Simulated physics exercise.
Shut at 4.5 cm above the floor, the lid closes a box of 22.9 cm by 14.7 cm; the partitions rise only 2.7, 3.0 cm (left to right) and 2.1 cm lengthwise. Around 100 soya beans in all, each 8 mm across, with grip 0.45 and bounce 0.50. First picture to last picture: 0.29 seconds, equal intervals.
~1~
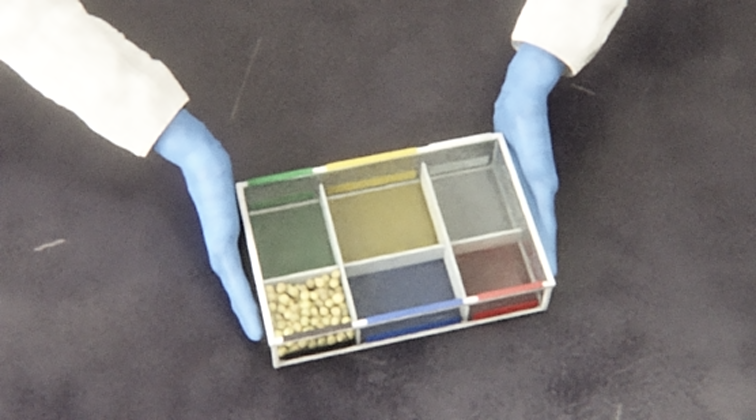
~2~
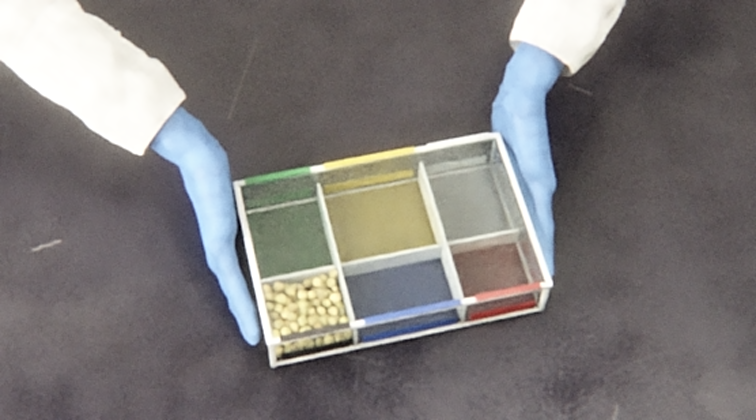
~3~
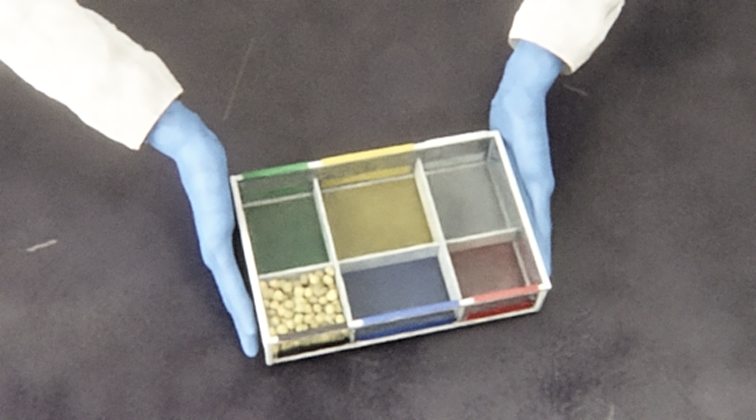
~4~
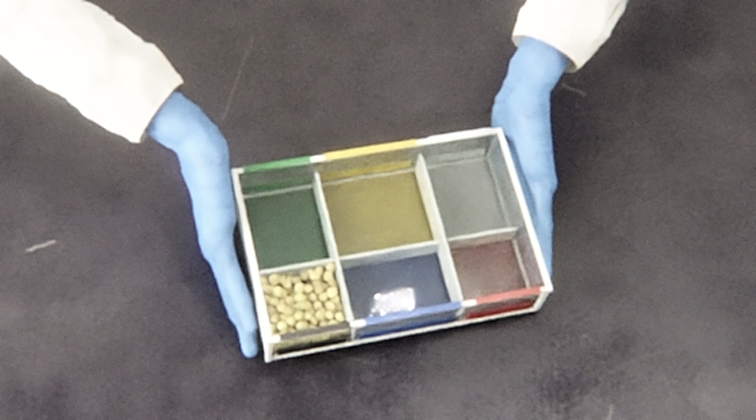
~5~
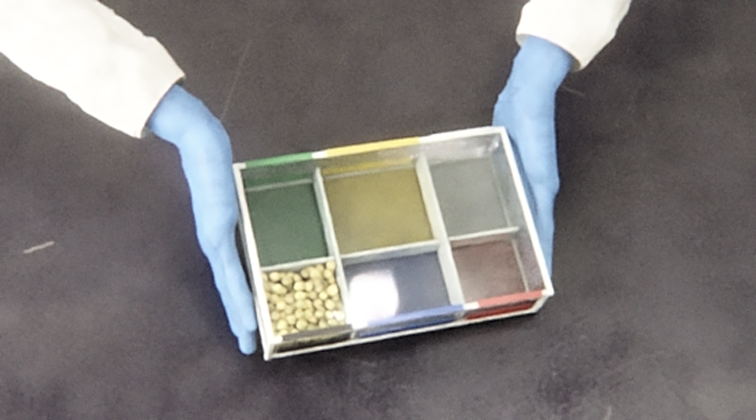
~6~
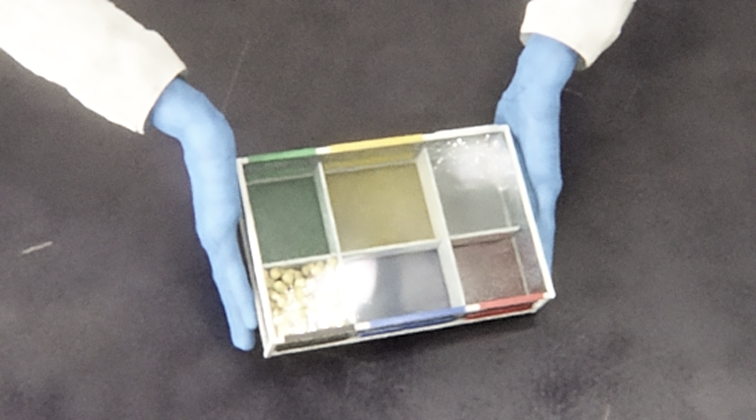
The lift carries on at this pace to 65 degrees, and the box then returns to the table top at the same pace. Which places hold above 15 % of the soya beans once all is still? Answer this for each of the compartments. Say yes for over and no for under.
Red: No; blue: No; green: No; yellow: No; white: No; black: Yes.
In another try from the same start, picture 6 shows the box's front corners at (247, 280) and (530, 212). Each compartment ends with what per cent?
Final shares: Red 0%, blue 0%, green 25%, yellow 0%, white 0%, black 75%.
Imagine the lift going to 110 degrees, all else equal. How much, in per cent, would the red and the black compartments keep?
Red: 10, black: 75 (per cent).
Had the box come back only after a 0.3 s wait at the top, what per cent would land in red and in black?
In per cent: Red 0; black 95.
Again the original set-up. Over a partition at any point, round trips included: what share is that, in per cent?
5 per cent or so.
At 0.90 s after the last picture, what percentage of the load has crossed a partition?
About 0 percent.
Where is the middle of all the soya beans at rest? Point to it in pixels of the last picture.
Roughly (313, 326).
Then, 0.90 s after the last picture, tilt 65 degrees; black 100 %.
Then, 1.50 s after the last picture, tilt 28 degrees; blue 5 %, black 95 %.
Then, 2.15 s after the last picture, tilt 0 degrees; blue 5 %, black 95 %.
In the end, red 0 %, blue 5 %, green 0 %, yellow 0 %, white 0 %, black 95 %.
